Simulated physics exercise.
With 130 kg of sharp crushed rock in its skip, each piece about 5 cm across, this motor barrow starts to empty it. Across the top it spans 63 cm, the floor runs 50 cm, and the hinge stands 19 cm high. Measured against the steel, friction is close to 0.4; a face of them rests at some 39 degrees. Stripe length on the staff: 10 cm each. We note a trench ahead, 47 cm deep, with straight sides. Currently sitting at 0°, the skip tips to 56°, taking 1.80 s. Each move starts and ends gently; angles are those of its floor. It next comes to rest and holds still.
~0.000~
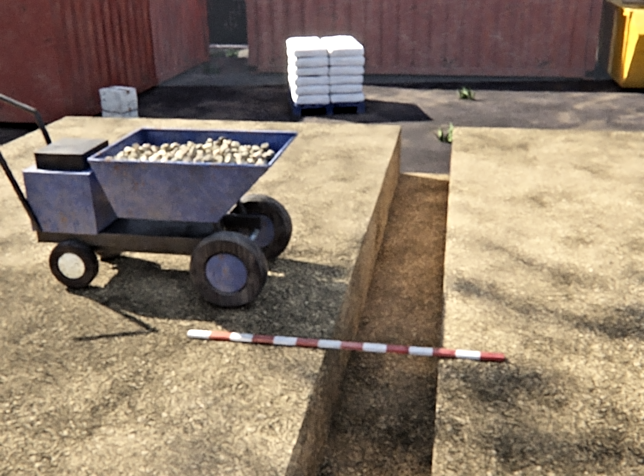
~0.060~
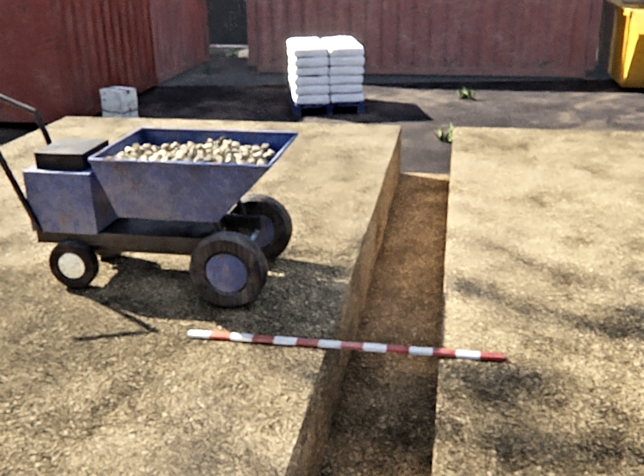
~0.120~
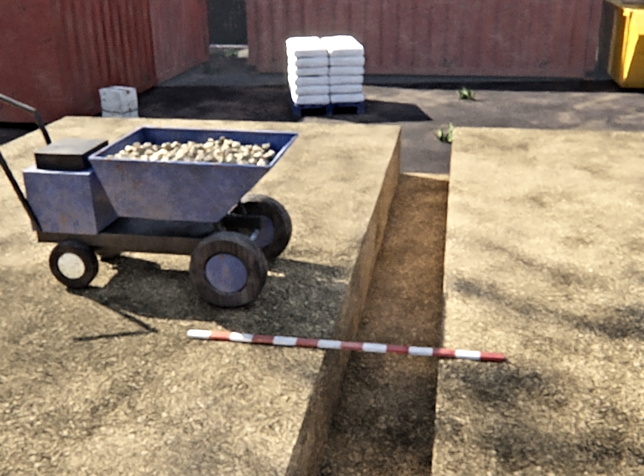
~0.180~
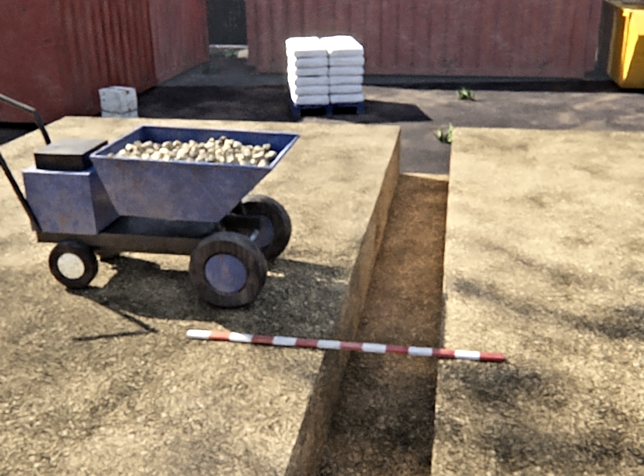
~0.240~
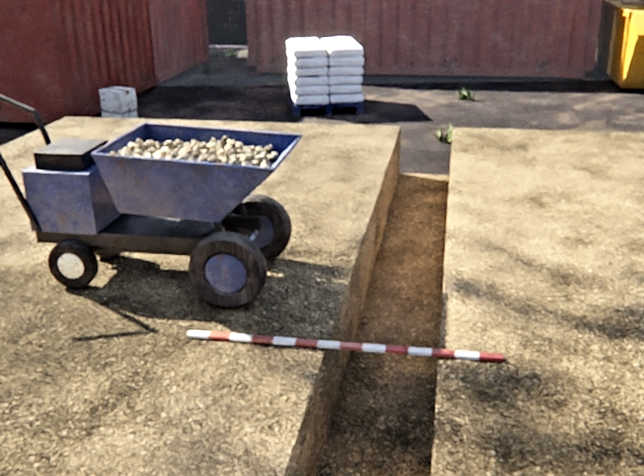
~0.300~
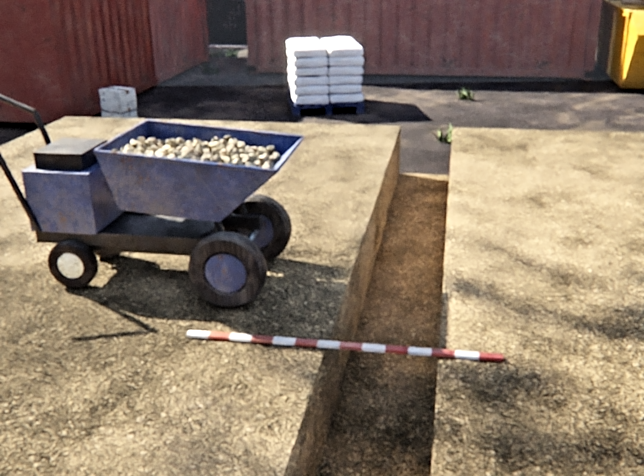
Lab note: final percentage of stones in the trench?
Approx. 31 %.
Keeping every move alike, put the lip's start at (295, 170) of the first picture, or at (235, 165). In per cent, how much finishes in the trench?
Around 30% for the first place and 25% for the second.
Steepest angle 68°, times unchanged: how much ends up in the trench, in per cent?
Close to 100 per cent then.
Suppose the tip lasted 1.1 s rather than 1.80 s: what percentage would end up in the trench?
I'd put it at roughly 35 per cent.
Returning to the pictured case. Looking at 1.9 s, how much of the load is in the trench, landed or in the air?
Something like 5 in a hundred.
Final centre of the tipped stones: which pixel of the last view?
Roughly at pixel (391, 370).
After 1.4 s the floor is at 47°; 100 % in the skip; the foremost stones are at (329, 216).
After 1.9 s the floor is at 56°; 96 % in the skip, 4 % in the trench; the foremost stones are at (388, 310).
After 2.2 s the floor is at 56°; 87 % in the skip, 13 % in the trench; the foremost stones are at (427, 358).
After 4.2 s the floor is at 56°; 69 % in the skip, 31 % in the trench; the foremost stones are at (434, 373).
